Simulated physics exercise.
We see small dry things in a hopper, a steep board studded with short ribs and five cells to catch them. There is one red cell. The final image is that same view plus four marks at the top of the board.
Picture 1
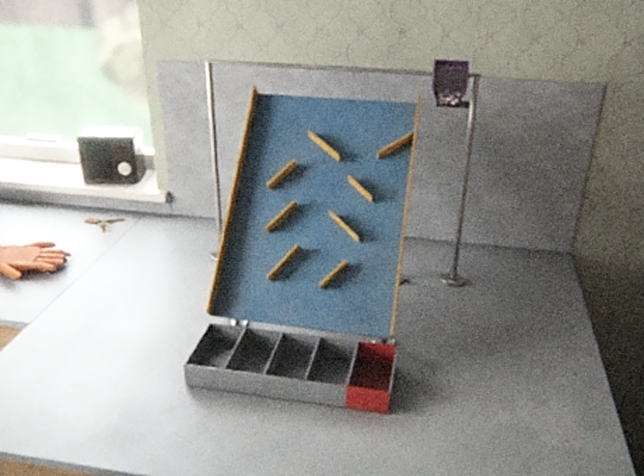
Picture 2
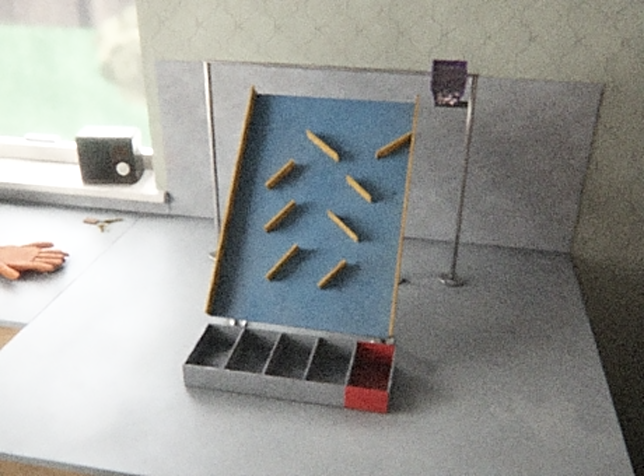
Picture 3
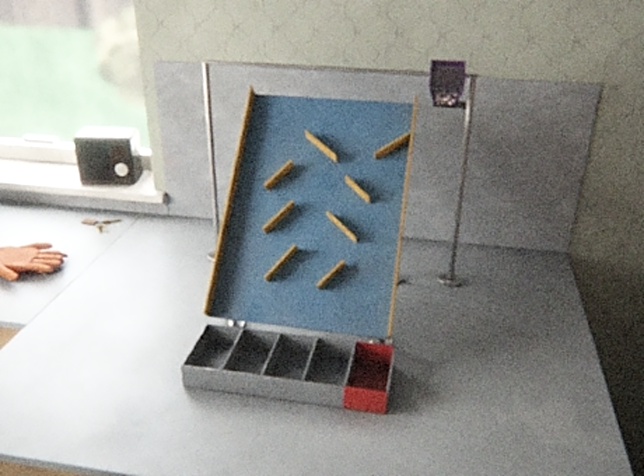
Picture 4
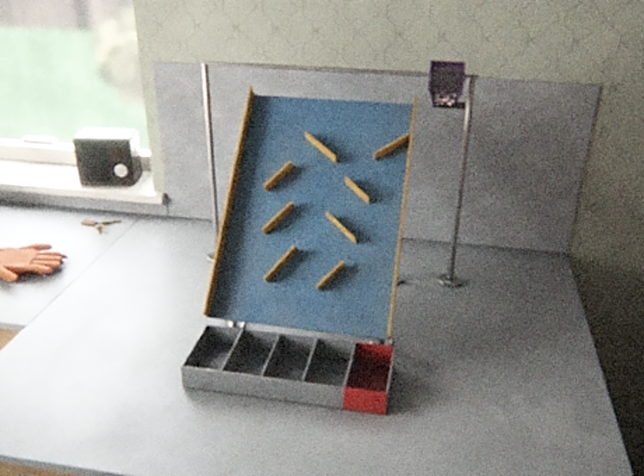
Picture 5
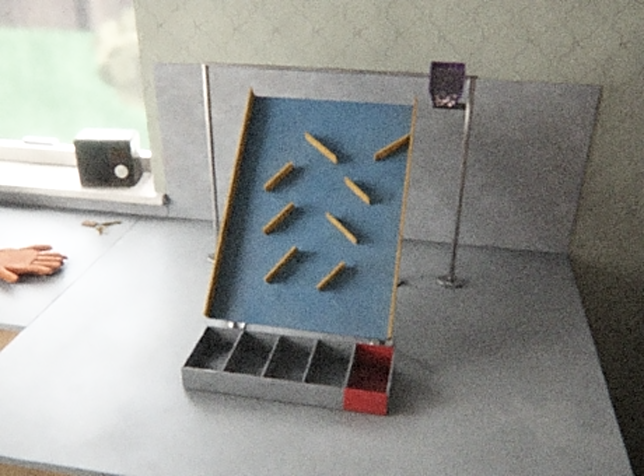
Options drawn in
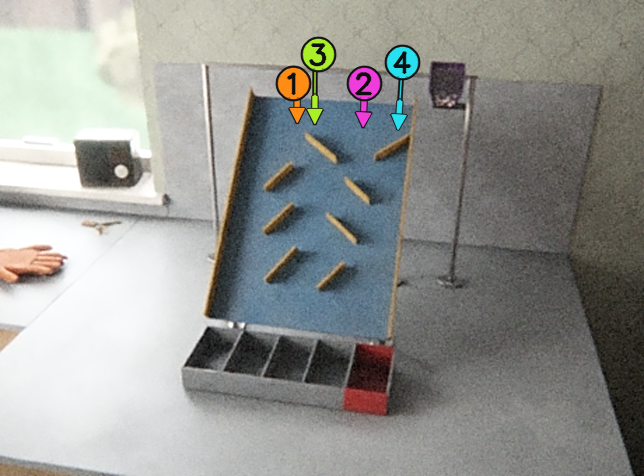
Nothing moves apart from a very slight shift of the whole view: a small dark hopper stays up on a stand at the right, above a steep blue board studded with short wooden ribs. Below the board, five open cells remain empty, the rightmost one red, while an orange-brown hand-like shape lies still at the left.
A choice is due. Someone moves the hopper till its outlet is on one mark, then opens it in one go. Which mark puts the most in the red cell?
2 beats the others.
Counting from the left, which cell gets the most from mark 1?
The first.
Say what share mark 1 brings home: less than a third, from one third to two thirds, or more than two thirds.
Mark 1 gives less than a third.
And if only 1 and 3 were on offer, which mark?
Here it is mark 3.
On the marked copy, mark 1 meets the board at (297, 117); mark 2 meets the board at (363, 121); mark 3 meets the board at (314, 118); mark 4 meets the board at (398, 124).
If 1 is chosen, a stray few in the red cell, about two thirds in other cells, about a quarter outside the box.
If 2 is chosen, about two thirds in the red cell, about a quarter in other cells, a small part outside the box.
If 3 is chosen, about a third in the red cell, about a third in other cells, about a quarter outside the box.
If 4 is chosen, about half in the red cell, about a third in other cells, about a quarter outside the box.
